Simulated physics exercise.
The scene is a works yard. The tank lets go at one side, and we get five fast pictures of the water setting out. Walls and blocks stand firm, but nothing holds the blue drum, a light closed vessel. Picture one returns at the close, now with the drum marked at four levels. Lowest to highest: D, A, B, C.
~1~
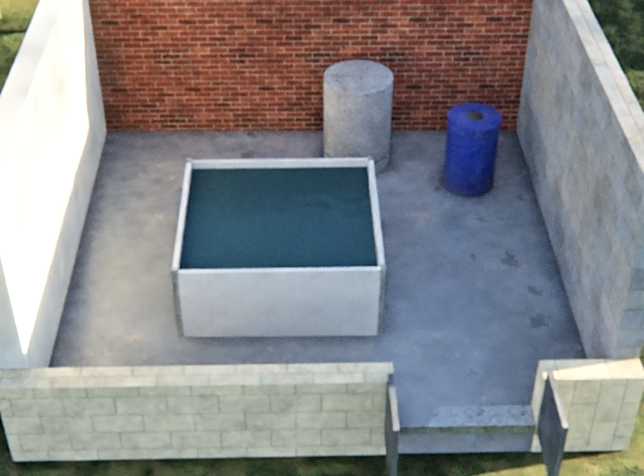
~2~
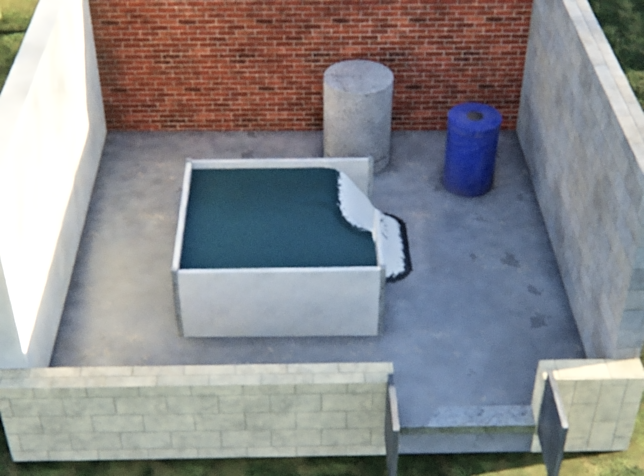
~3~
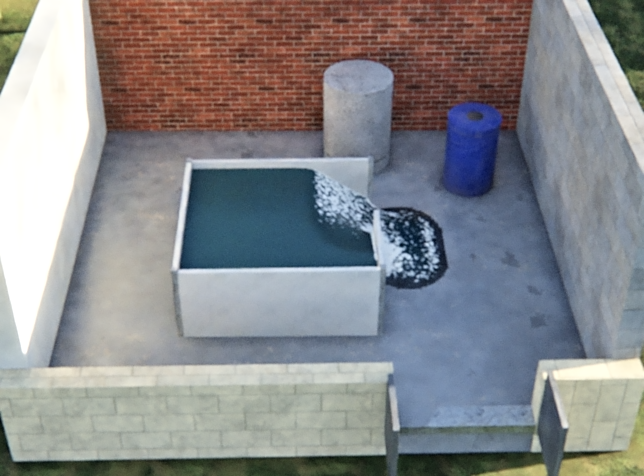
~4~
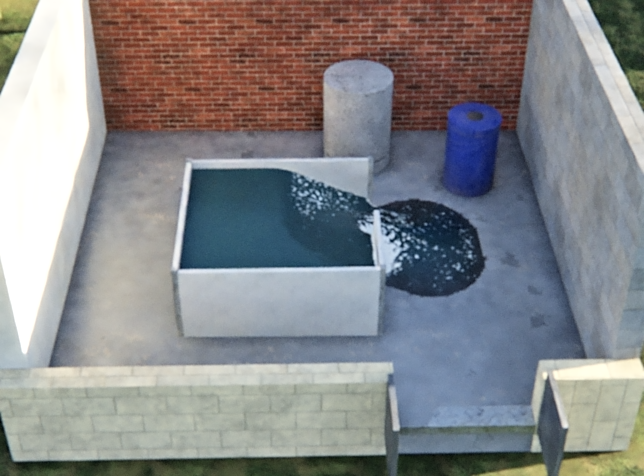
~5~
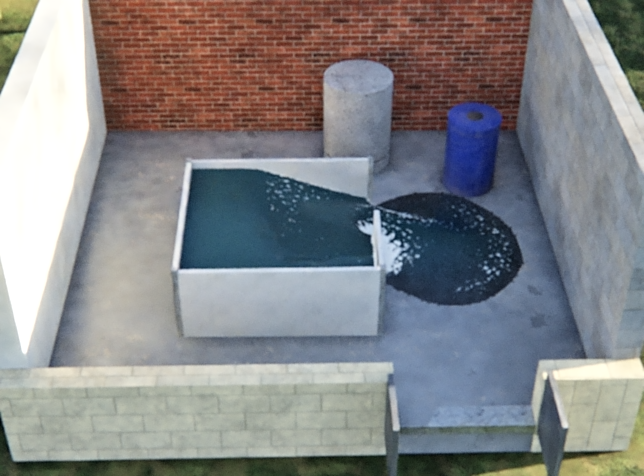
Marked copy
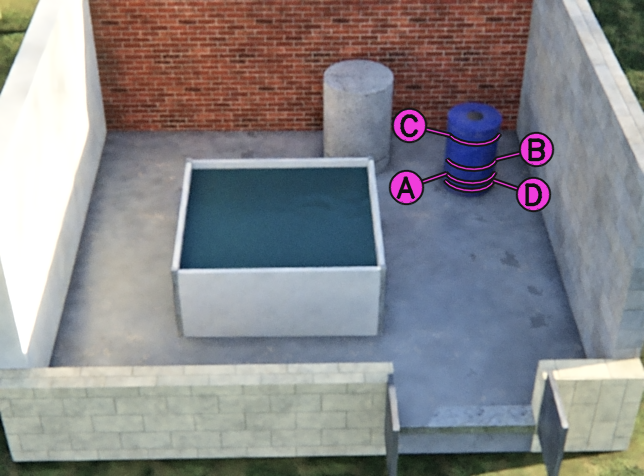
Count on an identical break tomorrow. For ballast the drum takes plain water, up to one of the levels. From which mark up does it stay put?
That is level B.
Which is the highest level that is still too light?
The answer is A.
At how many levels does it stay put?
Two.
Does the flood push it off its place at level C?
No.
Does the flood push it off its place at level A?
Yes.
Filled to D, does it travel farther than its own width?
Yes, clearly.
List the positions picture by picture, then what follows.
Lid of the blue drum at (474, 116); tank full, its middle at (280, 218); open gate at (465, 365), in the first frame.
In the second frame, 2 % of the ground wet, in view closest to the drum at (392, 219).
In the third frame, 4 % of the ground wet, in view closest to the drum at (420, 217).
In the fourth frame, 8 % of the ground wet, in view closest to the drum at (429, 204).
Lid of the blue drum at (474, 116); 12 % of the ground wet, in view closest to the drum at (445, 197), in the fifth frame.
On the marked copy, A at (472, 183); B at (474, 169); C at (476, 144); D at (471, 190); from the bottom up D, A, B, C.
If A is chosen, it is pushed about twice its own width away.
If B is chosen, it does not move.
If C is chosen, it does not move.
If D is chosen, it is pushed about twice its own width away.
